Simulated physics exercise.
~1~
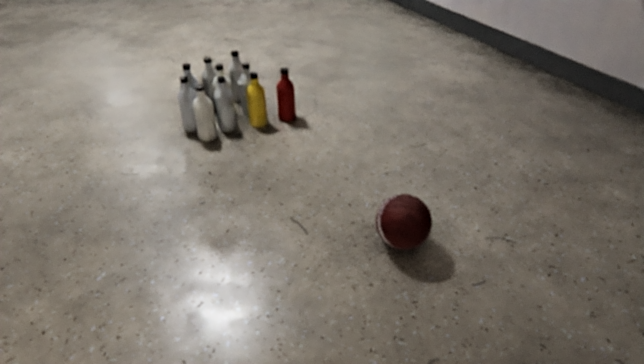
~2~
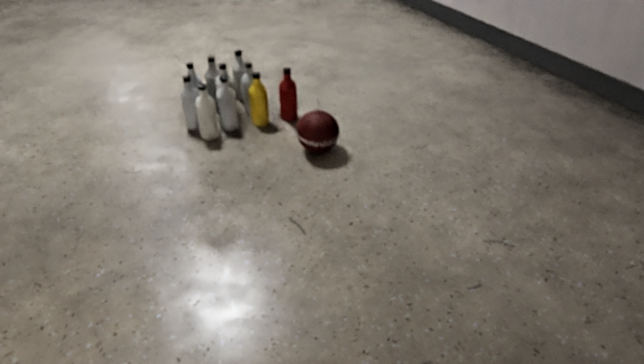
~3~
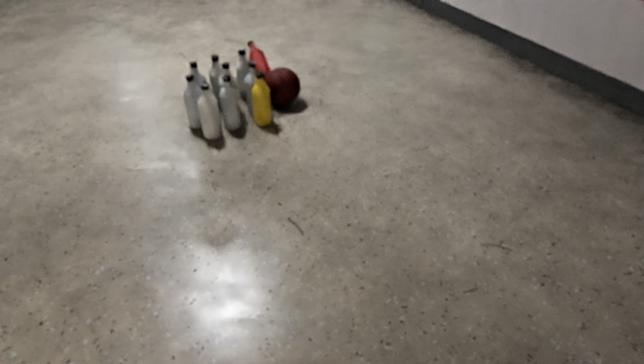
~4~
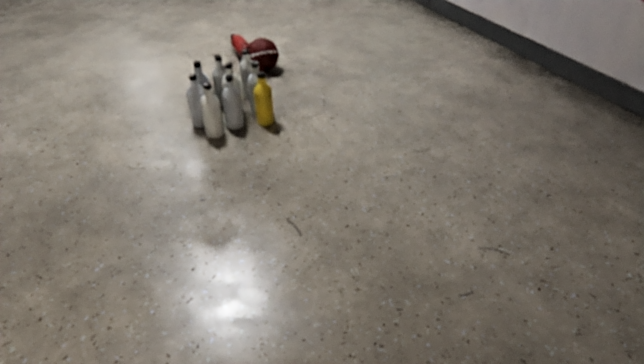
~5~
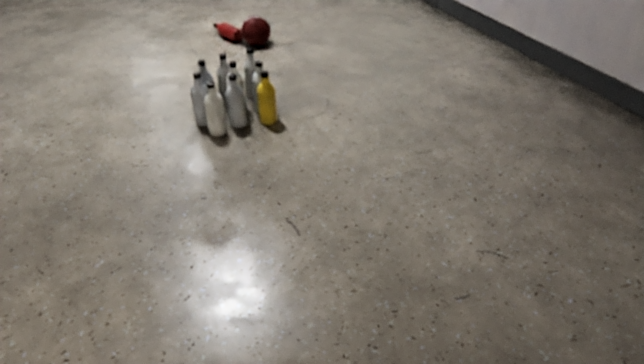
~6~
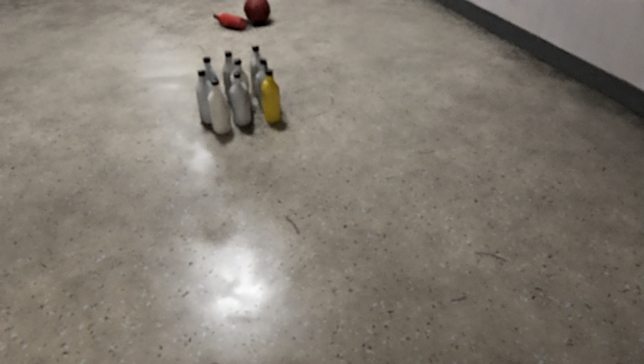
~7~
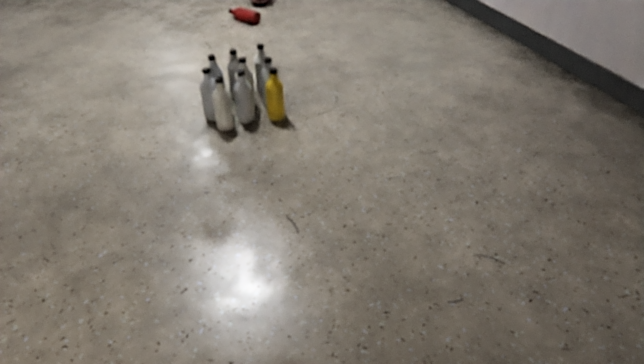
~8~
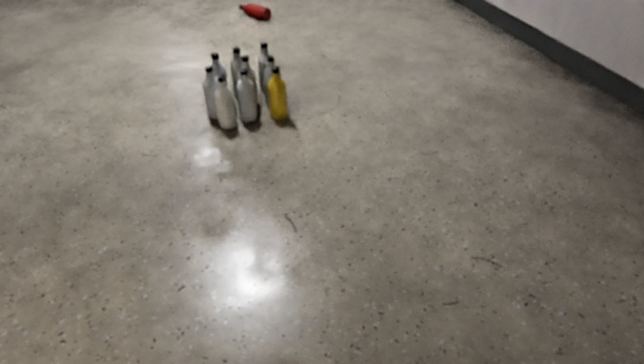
Dark red ball rolling across a speckled floor, knocking over the red bottle and leaving view as the clustered bottles stay standing.
